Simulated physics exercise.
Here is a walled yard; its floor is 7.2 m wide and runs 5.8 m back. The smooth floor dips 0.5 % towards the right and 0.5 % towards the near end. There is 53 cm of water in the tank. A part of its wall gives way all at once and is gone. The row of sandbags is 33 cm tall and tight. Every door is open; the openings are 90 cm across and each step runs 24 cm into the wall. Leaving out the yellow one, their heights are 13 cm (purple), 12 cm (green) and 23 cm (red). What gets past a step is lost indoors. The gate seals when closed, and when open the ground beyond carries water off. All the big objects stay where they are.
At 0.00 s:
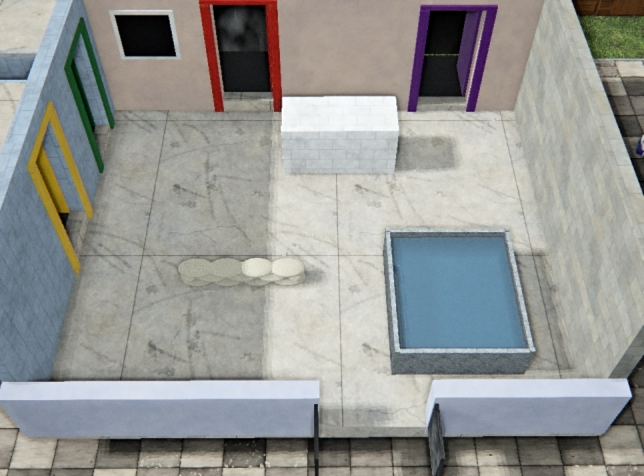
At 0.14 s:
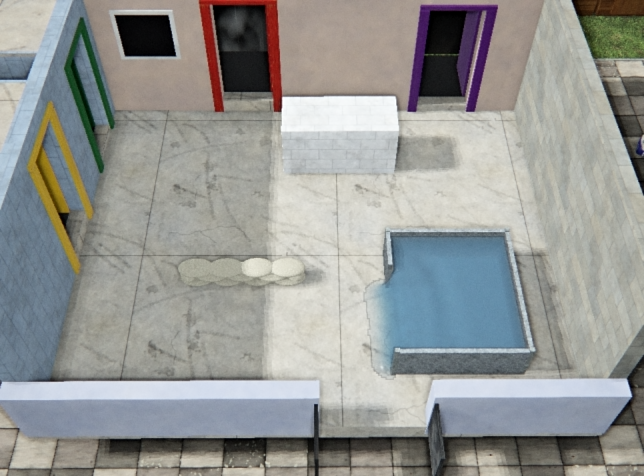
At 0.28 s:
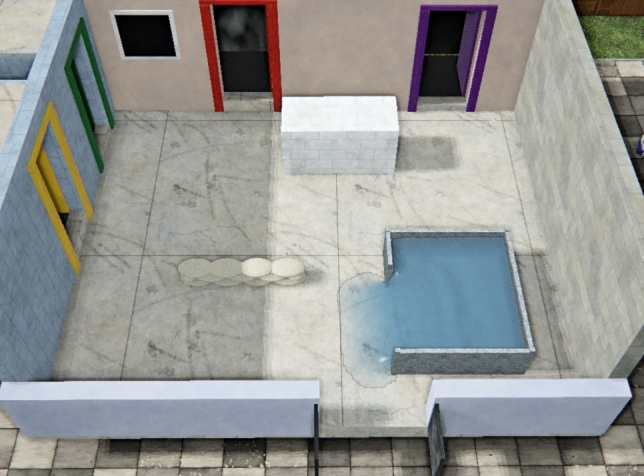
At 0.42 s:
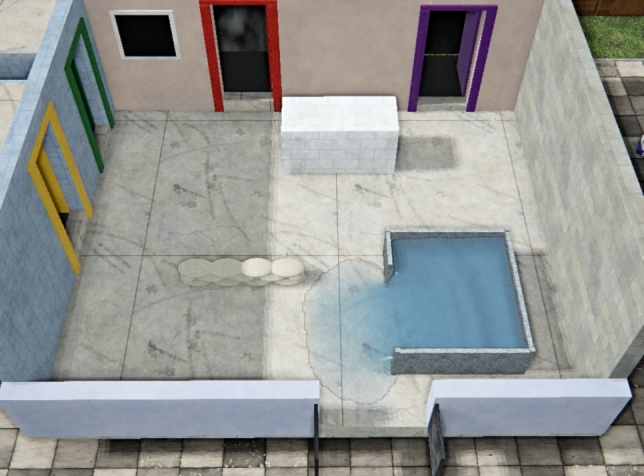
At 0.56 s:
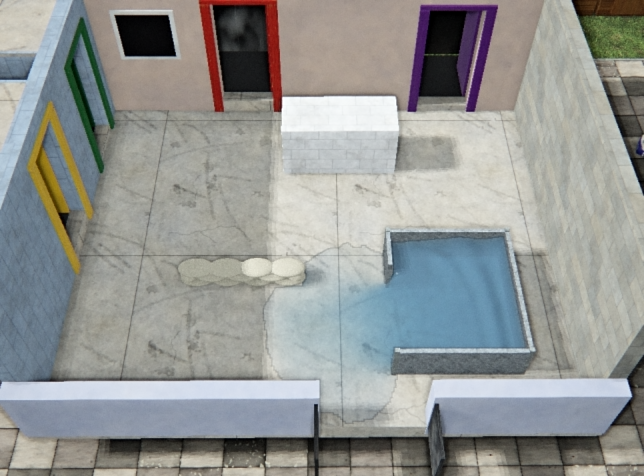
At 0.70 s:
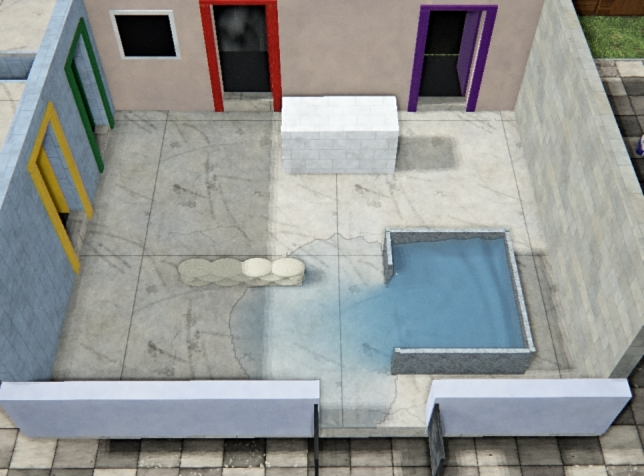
Water sits still in a square stone tank in a walled yard until part of the tank's left wall vanishes and it pours out. It spreads left across the pale floor in a widening sheet, reaching the row of rounded pale objects and the opening in the low front wall.
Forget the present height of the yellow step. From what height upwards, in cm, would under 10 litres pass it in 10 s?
Some 5.5 cm above the ground.
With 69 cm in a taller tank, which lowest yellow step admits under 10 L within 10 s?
Then roughly 8.5 cm.
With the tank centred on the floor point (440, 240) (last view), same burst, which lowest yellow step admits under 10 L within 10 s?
Some 15 cm.
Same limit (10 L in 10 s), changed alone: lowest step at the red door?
About 6.0 cm at red.
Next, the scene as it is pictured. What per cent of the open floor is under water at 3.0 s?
Some 35 per cent of it.
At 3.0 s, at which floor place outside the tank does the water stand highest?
At about (88, 397).
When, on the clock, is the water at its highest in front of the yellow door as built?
At about 3.6 s.
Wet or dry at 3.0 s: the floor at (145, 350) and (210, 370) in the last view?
In that order: Under water, under water.
After 1.4 s water covers 25 % of the floor, deepest (25 cm) near (380, 338); it has not reached the yellow door.
After 3.0 s water covers 35 % of the floor, deepest (31 cm) near (88, 397); 6 cm at the yellow door, 0 litres in over its 24 cm step.
After 10.0 s water covers 85 % of the floor, deepest (9 cm) near (506, 118); 3 cm at the yellow door, 0 litres in over its 24 cm step.
At the yellow door as built, the water arrived by 2.3 s and peaked near 9 cm at 3.6 s.
Run again over the same 10 s with other heights there, 15 litres in over 5 cm, 4 litres over 7 cm. The limit of 10 litres is kept from about 5.5 cm up.
